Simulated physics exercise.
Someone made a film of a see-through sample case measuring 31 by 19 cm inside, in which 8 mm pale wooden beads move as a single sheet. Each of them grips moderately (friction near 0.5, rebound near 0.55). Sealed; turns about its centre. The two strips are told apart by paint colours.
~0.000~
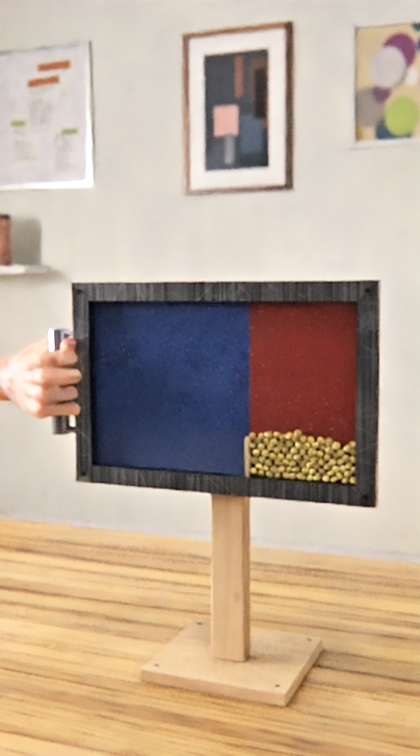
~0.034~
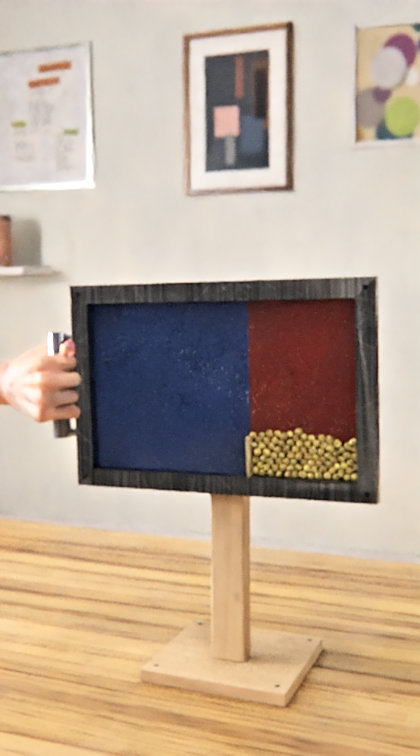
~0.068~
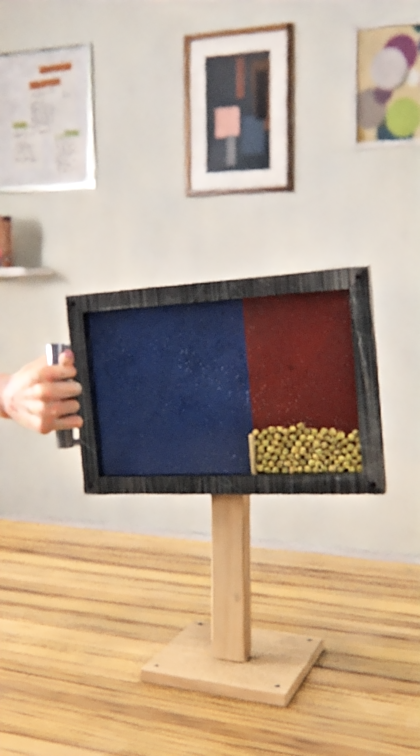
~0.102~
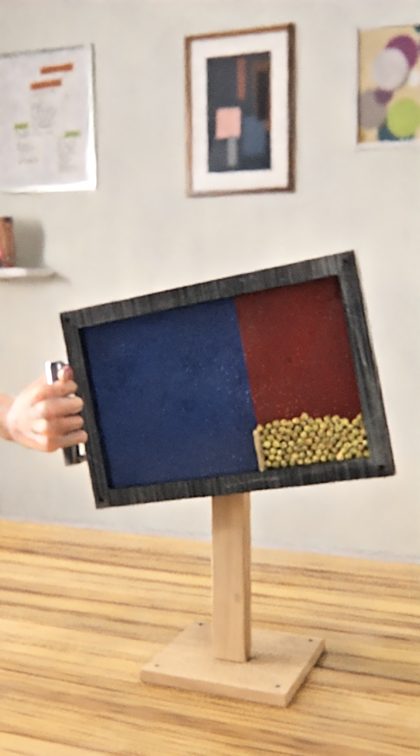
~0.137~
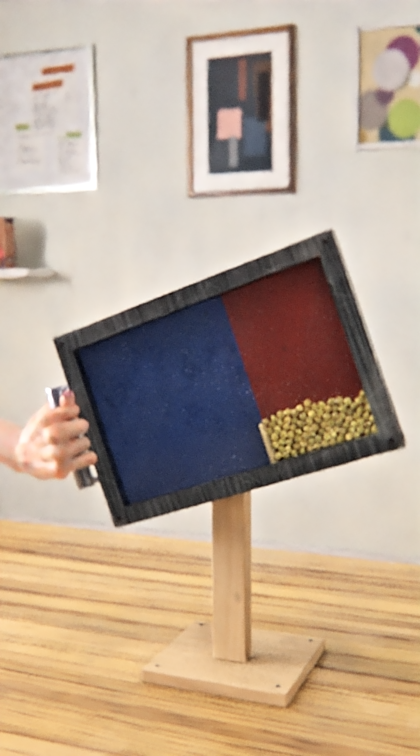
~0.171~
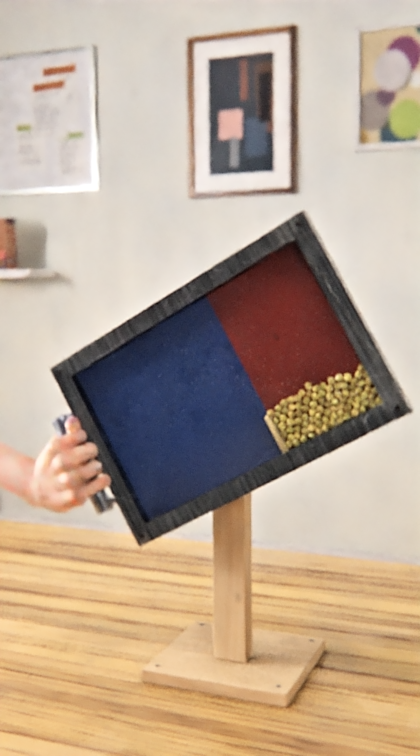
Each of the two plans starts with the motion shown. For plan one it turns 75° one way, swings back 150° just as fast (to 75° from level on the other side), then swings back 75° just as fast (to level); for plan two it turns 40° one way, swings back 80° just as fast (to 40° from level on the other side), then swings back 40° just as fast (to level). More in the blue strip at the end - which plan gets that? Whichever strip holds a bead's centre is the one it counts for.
First.
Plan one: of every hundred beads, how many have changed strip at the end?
Moved share: About 35 per cent.
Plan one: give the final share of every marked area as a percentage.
Red strip 65, blue strip 35.
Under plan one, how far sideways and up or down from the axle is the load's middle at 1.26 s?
Offset approx. 2 cm right, 10 cm below.
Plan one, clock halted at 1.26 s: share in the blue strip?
The share there is near 40 %.
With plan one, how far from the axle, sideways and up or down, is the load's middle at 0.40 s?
Roughly 8 centimetres to the right and 6 centimetres above.
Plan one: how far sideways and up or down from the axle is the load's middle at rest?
Offset approx. 8 cm right, 7 cm below.
Plan one. By 0.40 s, it stands 75° anticlockwise; the beads' middle is 8 cm right of and 6 cm above the centre; red 95 %, blue 5 %.
By 1.26 s, it stands 38° clockwise; the beads' middle is 2 cm right of and 10 cm below the centre; red 60 %, blue 40 %.
By 1.46 s, it stands level; the beads' middle is 8 cm right of and 7 cm below the centre; red 65 %, blue 35 %.
All still by 2.8 s, it stands level; red 65 %, blue 35 %.
Plan two would end with red 95 %, blue 5 %.
